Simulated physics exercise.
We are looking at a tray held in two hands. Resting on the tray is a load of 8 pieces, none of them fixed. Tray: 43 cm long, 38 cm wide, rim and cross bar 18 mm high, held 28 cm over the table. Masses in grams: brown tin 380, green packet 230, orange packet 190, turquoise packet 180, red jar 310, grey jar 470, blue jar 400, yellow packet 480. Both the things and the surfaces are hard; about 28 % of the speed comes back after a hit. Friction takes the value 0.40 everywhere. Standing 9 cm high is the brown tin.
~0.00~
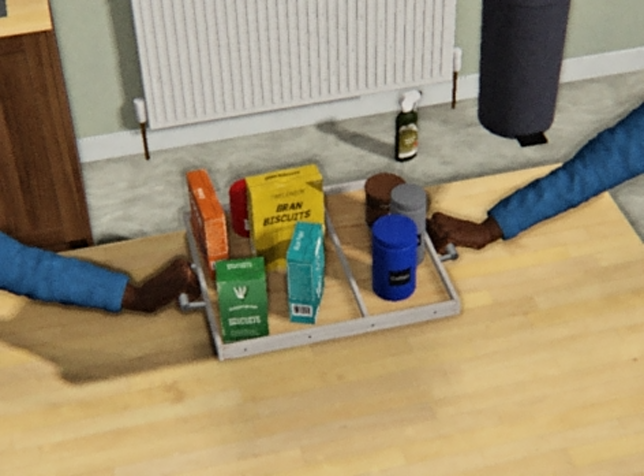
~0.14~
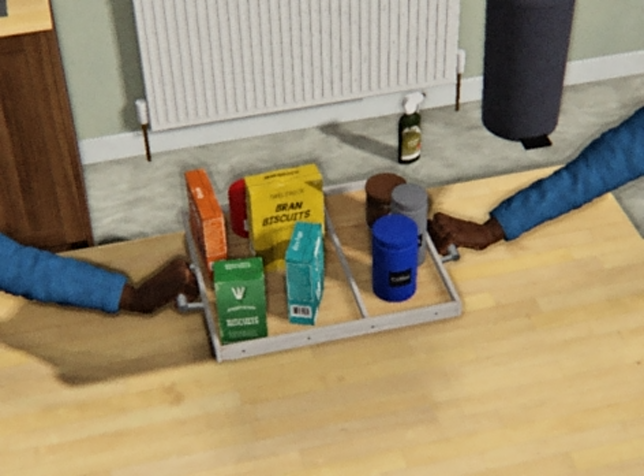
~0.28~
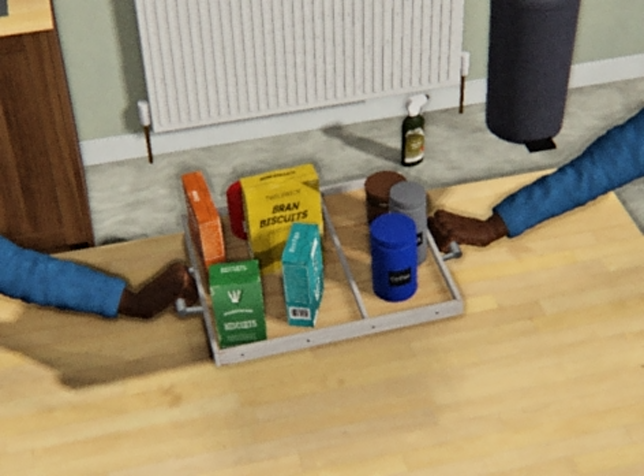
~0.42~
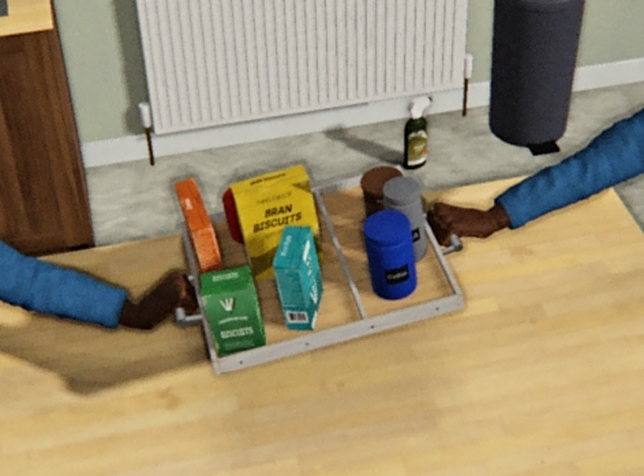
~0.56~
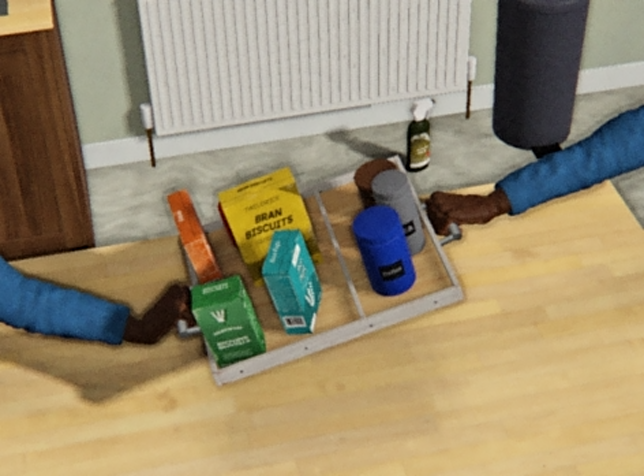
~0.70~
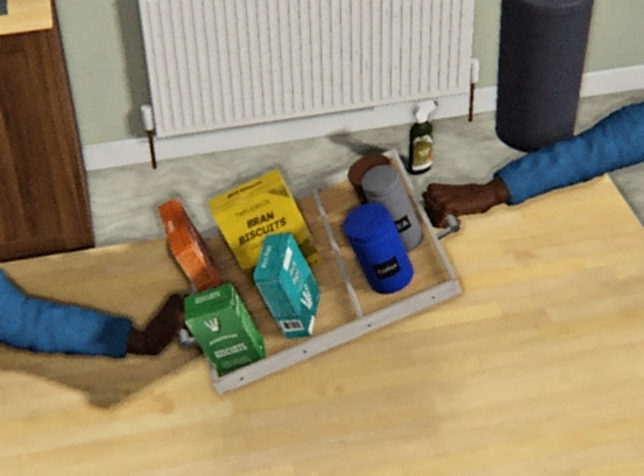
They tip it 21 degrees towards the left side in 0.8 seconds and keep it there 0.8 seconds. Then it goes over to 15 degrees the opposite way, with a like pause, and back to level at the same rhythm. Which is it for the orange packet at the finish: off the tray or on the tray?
It ends off the tray.
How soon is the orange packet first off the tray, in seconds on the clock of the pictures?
I'd put it at some 0.9 s.
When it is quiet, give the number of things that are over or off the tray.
All told, 3.
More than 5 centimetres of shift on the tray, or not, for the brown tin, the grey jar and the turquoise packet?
First, the brown tin stays in its position; second, the grey jar stays in its position; third, the turquoise packet is moved away.
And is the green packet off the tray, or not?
When everything stops, the green packet is out of bounds.
Around 1.60 s, tilt 21°, left edge down; green packet and orange packet now off the tray; turquoise packet on its side; yellow packet shifted 2 cm.
Around 2.20 s, tilt 5°, right edge down; turquoise packet on its side; yellow packet shifted 3 cm.
Finally (4.5 s), off the tray, green packet and orange packet; on their side or leaning hard on the tray, turquoise packet; the other 5 still in place (within 5 cm). Final places as that camera would see them, orange packet near (106, 369).
